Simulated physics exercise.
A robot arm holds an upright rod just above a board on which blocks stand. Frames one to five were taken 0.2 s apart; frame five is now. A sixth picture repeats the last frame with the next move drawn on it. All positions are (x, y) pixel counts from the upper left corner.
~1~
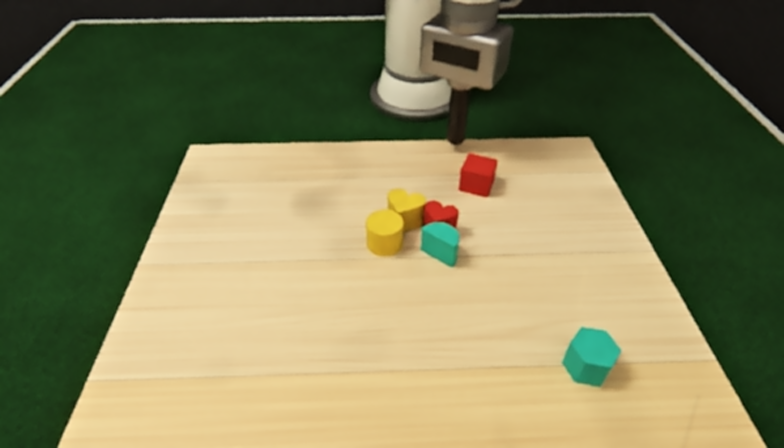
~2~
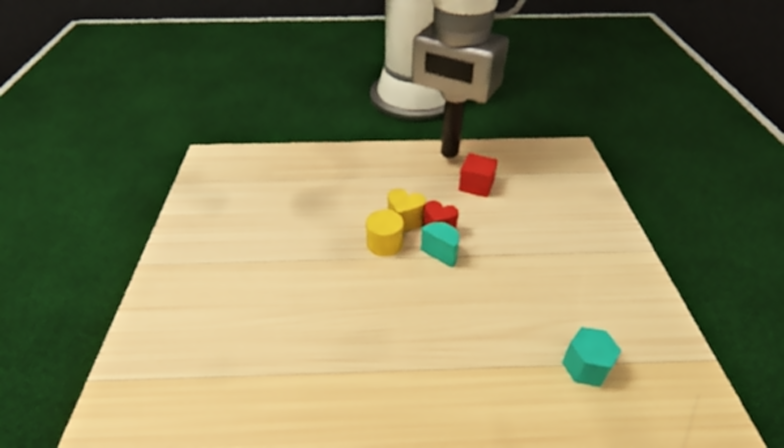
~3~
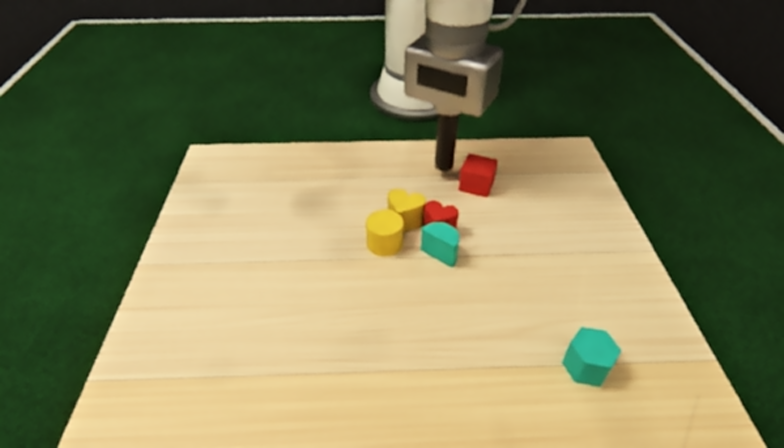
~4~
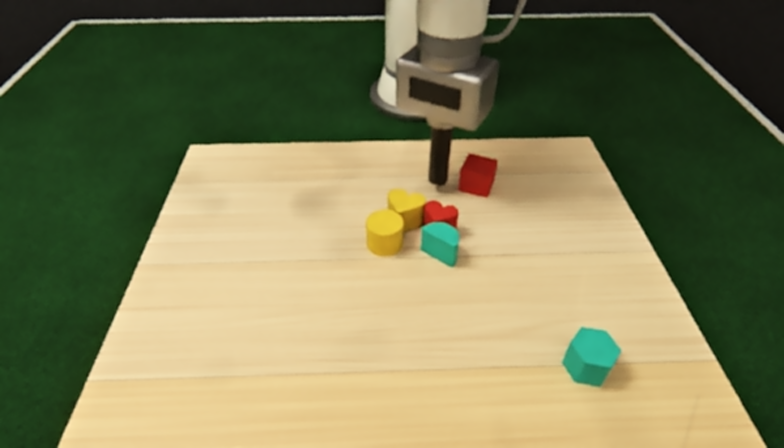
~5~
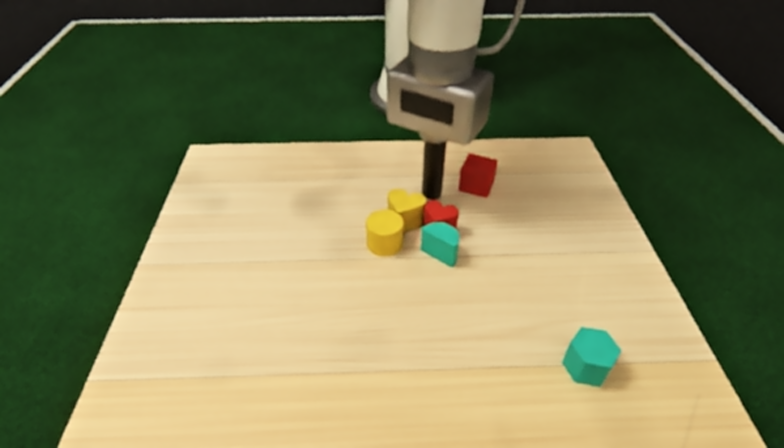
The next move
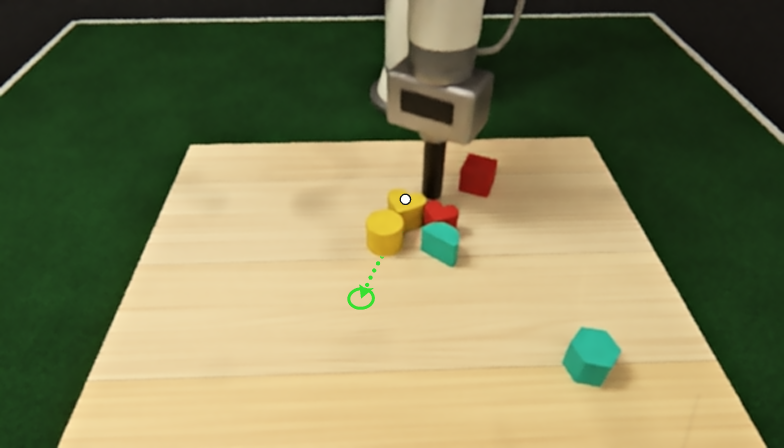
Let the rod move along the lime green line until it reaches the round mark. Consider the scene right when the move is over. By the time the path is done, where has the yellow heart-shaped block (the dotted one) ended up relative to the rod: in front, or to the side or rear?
Slipped clear.
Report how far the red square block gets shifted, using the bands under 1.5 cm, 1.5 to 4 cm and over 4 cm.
That block covers short of 1.5 cm.
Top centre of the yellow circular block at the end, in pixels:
Somewhere near (341, 246).
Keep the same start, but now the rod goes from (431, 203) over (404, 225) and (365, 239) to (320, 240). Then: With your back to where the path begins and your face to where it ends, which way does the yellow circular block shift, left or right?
Answer: Left.
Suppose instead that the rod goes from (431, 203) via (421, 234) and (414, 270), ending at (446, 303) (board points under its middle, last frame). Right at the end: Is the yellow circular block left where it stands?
The answer is no.
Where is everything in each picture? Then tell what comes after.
Rod tip at (455, 141); block tops, yellow circular block at (385, 222); yellow heart-shaped block at (405, 199); red heart-shaped block at (441, 210); red square block at (480, 164), in the first picture.
Rod at (450, 154); blocks unchanged, in the second picture.
Rod at (444, 167); blocks unchanged, in the third picture.
Rod at (438, 181); blocks unchanged, in the fourth picture.
Rod at (432, 195); yellow circular block at (385, 222); yellow heart-shaped block at (405, 199); red heart-shaped block at (441, 210); red square block at (480, 164), in the fifth picture.
Path on the board, from (431, 203) via (391, 243), ending at (361, 298); the dot is on the yellow heart-shaped block.
On the path given first. One third of the way, rod at (403, 221); yellow circular block at (365, 234); yellow heart-shaped block at (380, 212), turned 55° clockwise.
Two thirds of the way, rod at (380, 252); yellow circular block at (347, 243); yellow heart-shaped block at (366, 217), turned 100° clockwise.
At the end, rod at (361, 290); yellow circular block at (341, 246); yellow heart-shaped block at (366, 217), turned 100° clockwise; red heart-shaped block in place; red square block in place.
